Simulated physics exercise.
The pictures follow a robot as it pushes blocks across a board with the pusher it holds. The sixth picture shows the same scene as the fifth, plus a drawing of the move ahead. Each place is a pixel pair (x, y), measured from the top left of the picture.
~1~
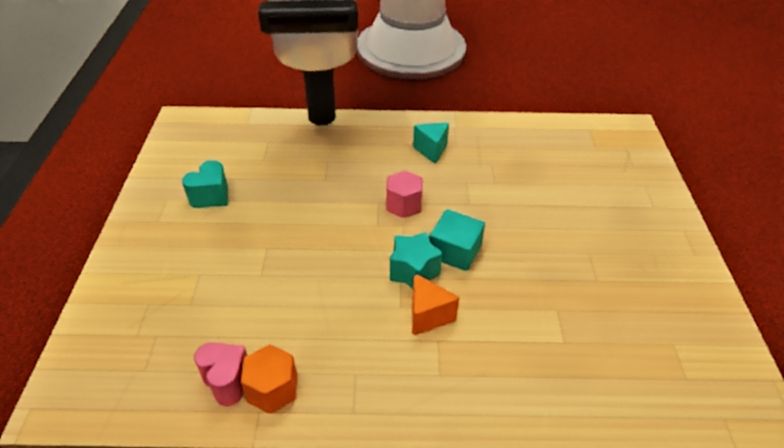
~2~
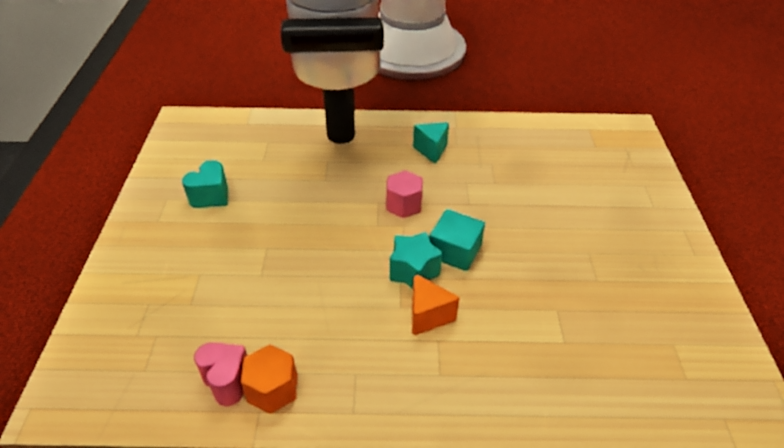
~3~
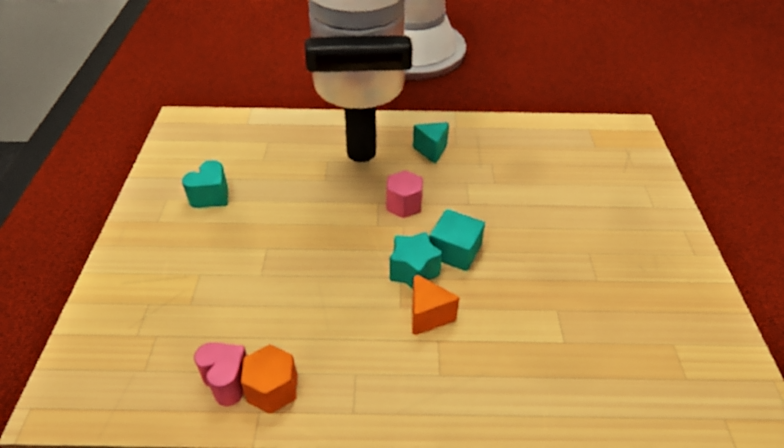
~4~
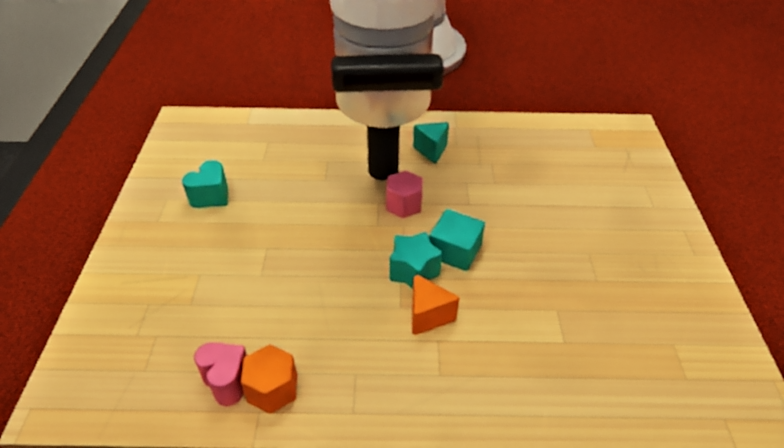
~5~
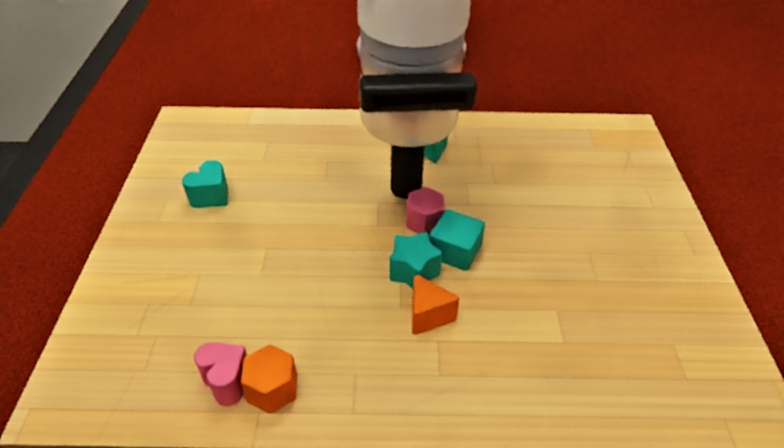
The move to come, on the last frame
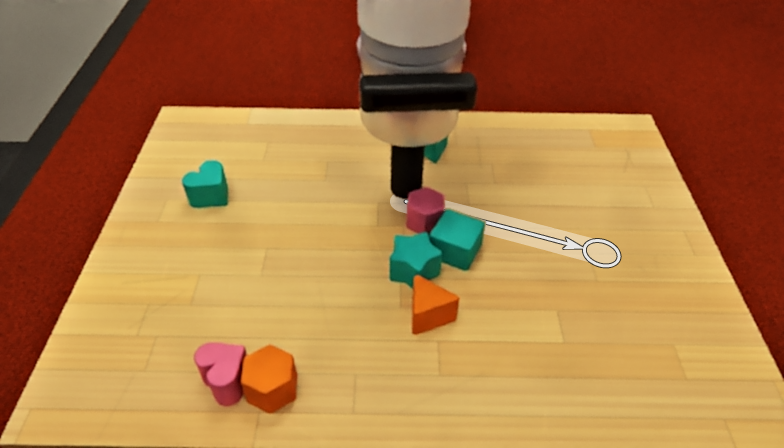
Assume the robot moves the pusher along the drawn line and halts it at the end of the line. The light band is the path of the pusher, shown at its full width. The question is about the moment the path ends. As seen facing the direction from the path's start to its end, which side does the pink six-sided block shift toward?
Gets pushed right.
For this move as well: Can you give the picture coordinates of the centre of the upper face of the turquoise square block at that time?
It will likely be found at (494, 261).
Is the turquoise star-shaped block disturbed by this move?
The turquoise star-shaped block will stay where it is.
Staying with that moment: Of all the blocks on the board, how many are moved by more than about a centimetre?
I foresee two blocks being moved.
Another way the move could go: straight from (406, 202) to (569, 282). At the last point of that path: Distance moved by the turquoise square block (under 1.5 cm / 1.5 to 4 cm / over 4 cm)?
Long, over 4 cm.
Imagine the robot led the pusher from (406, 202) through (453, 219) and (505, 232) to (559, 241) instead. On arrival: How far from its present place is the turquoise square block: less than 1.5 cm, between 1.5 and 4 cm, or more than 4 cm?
More than 4 cm.
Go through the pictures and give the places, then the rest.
The first picture shows pusher's lower end at (322, 118); turquoise star-shaped block at (415, 249); pink six-sided block at (405, 182); turquoise square block at (458, 228).
The second picture shows pusher at (341, 135); blocks still.
The third picture shows pusher at (362, 153); blocks still.
The fourth picture shows pusher at (383, 171); blocks still.
The fifth picture shows pusher at (406, 189); turquoise star-shaped block at (415, 249); pink six-sided block at (426, 199); turquoise square block at (458, 228).
Drawn move, straight from (406, 202) to (602, 253).
On the path given first. One third of the way, pusher at (470, 205); pink six-sided block at (485, 221), turned 25° clockwise; turquoise square block at (488, 252), turned 65° clockwise.
Two thirds of the way, pusher at (537, 222); pink six-sided block at (523, 236), turned 90° clockwise; turquoise square block at (494, 261), turned 95° clockwise.
At the end, pusher at (607, 240); turquoise star-shaped block still; pink six-sided block at (523, 236), turned 90° clockwise; turquoise square block at (494, 261), turned 95° clockwise.
